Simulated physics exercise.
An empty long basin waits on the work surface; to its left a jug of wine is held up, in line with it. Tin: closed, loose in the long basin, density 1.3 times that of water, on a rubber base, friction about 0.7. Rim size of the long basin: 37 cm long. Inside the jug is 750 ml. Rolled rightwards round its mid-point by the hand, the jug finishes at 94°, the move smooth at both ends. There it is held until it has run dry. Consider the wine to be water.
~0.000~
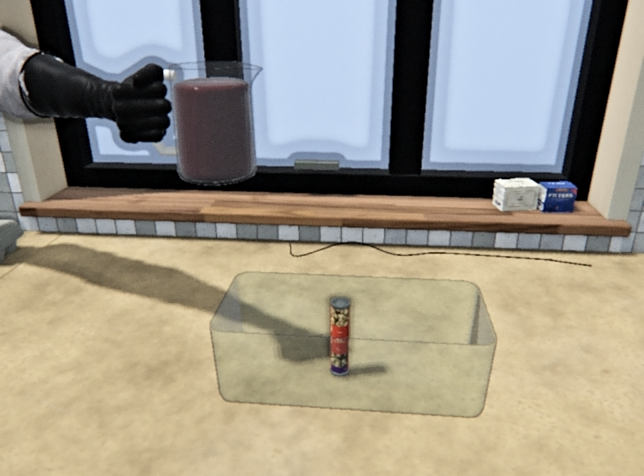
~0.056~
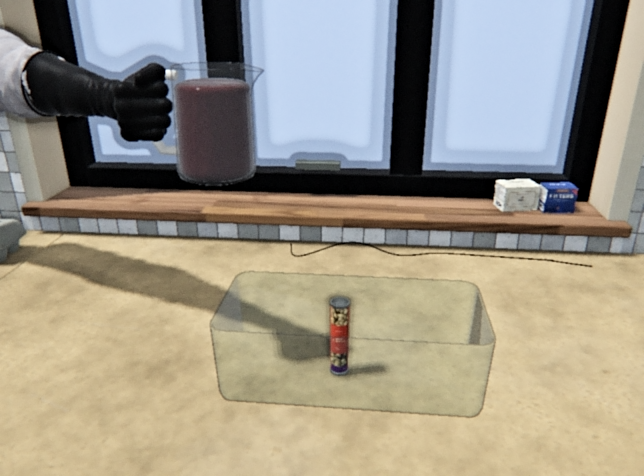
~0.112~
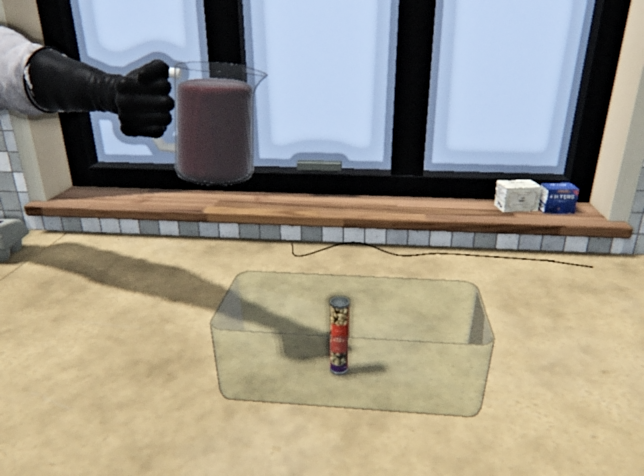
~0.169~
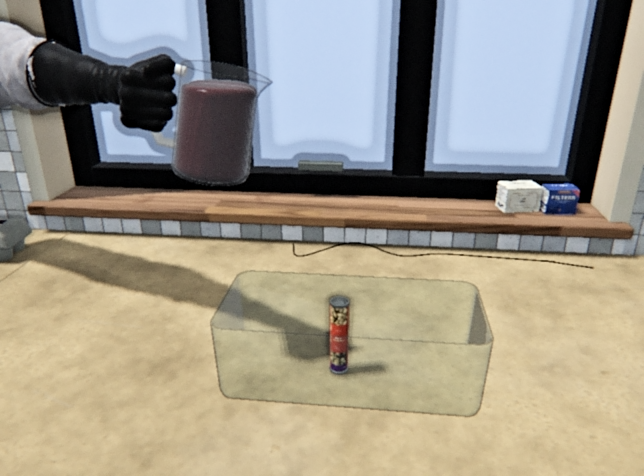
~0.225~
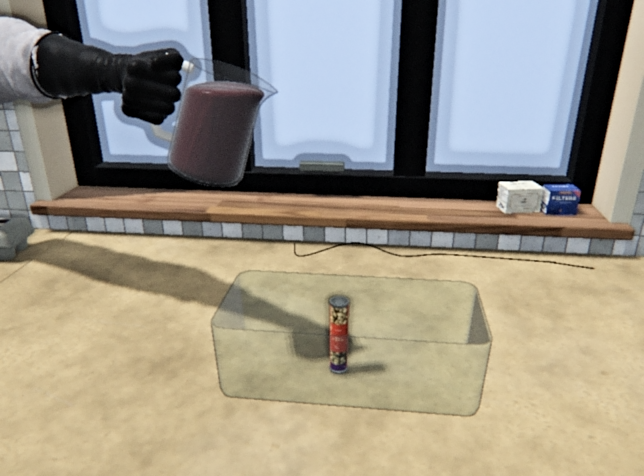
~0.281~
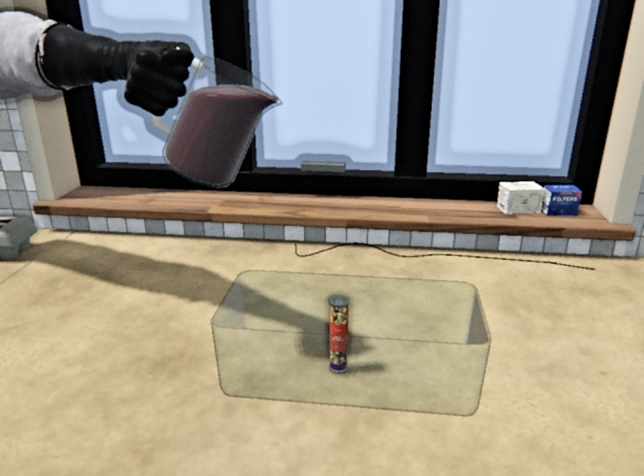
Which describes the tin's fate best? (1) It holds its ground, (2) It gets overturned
1, it holds its ground.
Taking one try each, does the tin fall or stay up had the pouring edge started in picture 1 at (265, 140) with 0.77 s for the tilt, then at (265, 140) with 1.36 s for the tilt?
Trial 1 - tin tips; trial 2 - tin tips.
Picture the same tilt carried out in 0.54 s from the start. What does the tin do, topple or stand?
Then the tin does not tip.
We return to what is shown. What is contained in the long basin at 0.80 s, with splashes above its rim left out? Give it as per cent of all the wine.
Close to 28 in a hundred.
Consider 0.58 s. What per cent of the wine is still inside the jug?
Still held: Roughly 76 % of the total.
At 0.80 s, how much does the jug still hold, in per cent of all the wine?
Roughly 40 percent remains.
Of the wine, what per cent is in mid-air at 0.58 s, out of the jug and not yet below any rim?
Around 22 in a hundred.
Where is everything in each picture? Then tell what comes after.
The first frame shows tilt 0°; pouring edge (263, 68); surface from (177, 82) to (250, 83); the long basin's rim runs from (224, 299) to (487, 312); the tin's top is at (340, 306).
The second frame shows tilt 1°; pouring edge (264, 70); surface from (178, 83) to (250, 84).
The third frame shows tilt 5°; pouring edge (267, 74); surface from (181, 82) to (253, 86).
The fourth frame shows tilt 11°; pouring edge (273, 82); surface from (185, 86) to (258, 88).
The fifth frame shows tilt 18°; pouring edge (278, 91); surface from (185, 104) to (266, 91).
The sixth frame shows tilt 28°; pouring edge (283, 103); surface from (183, 112) to (277, 96).
By 0.58 s the tilt is 80° and 77 per cent is still to pour; the tin stands where it began.
By 0.80 s the tilt is 94° and 39 per cent is still to pour; the tin stands where it began.
By 1.02 s the tilt is 94° and 16 per cent is still to pour; the tin stands where it began.
By 1.27 s the tilt is 94° and 7 per cent is still to pour; the tin stands where it began.
At rest the tin stands where it began.
